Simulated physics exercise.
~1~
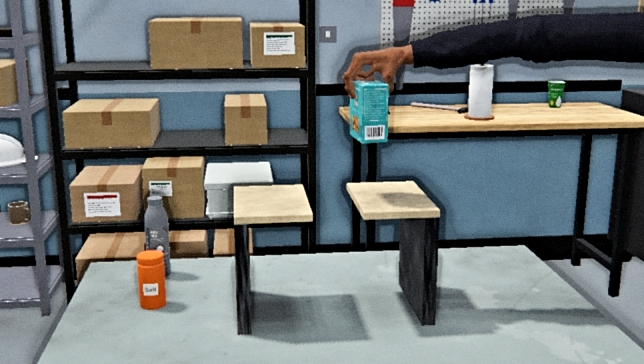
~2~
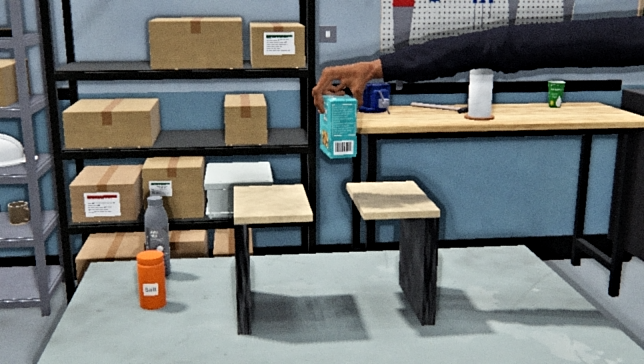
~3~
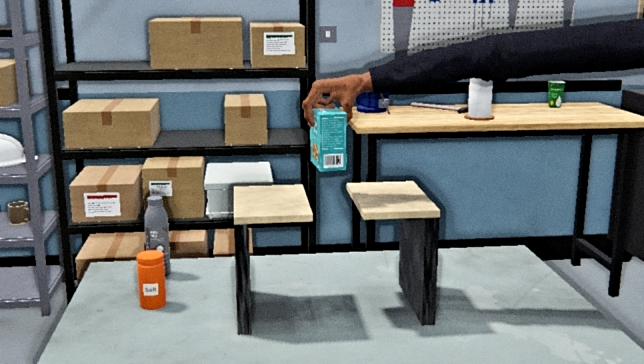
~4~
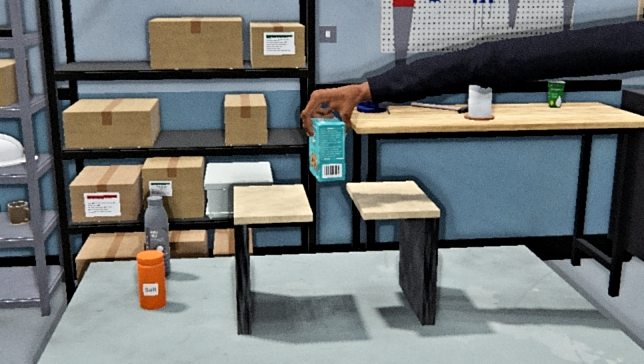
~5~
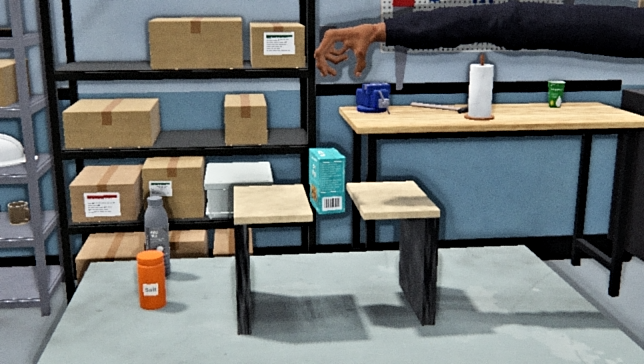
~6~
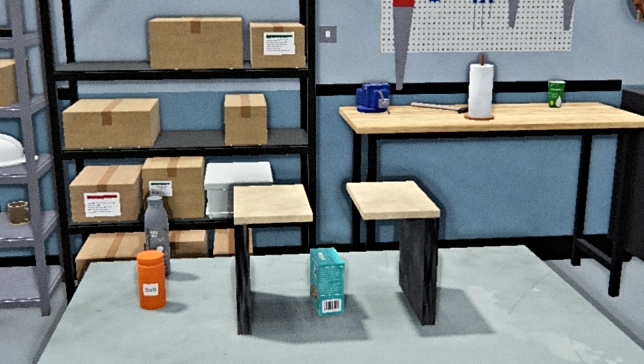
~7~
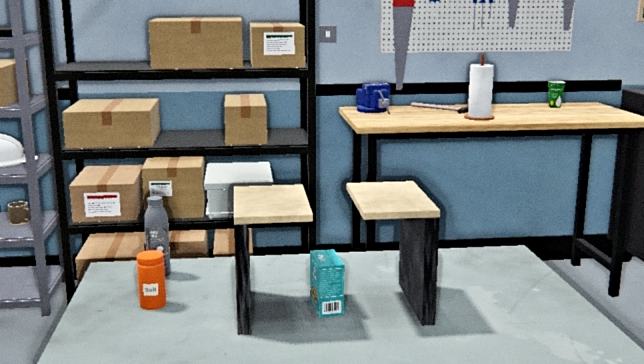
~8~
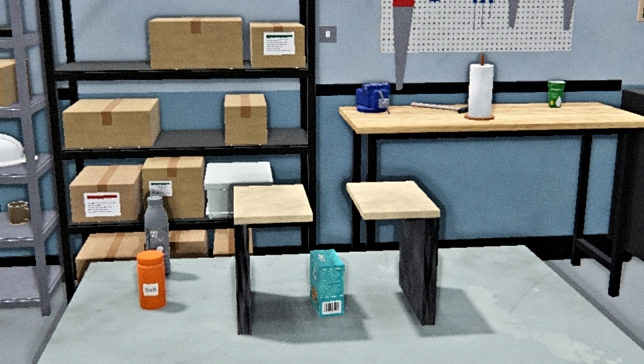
A hand lowering a turquoise packet between two wooden-topped ledges and releasing it, the packet dropping upright onto the table below.
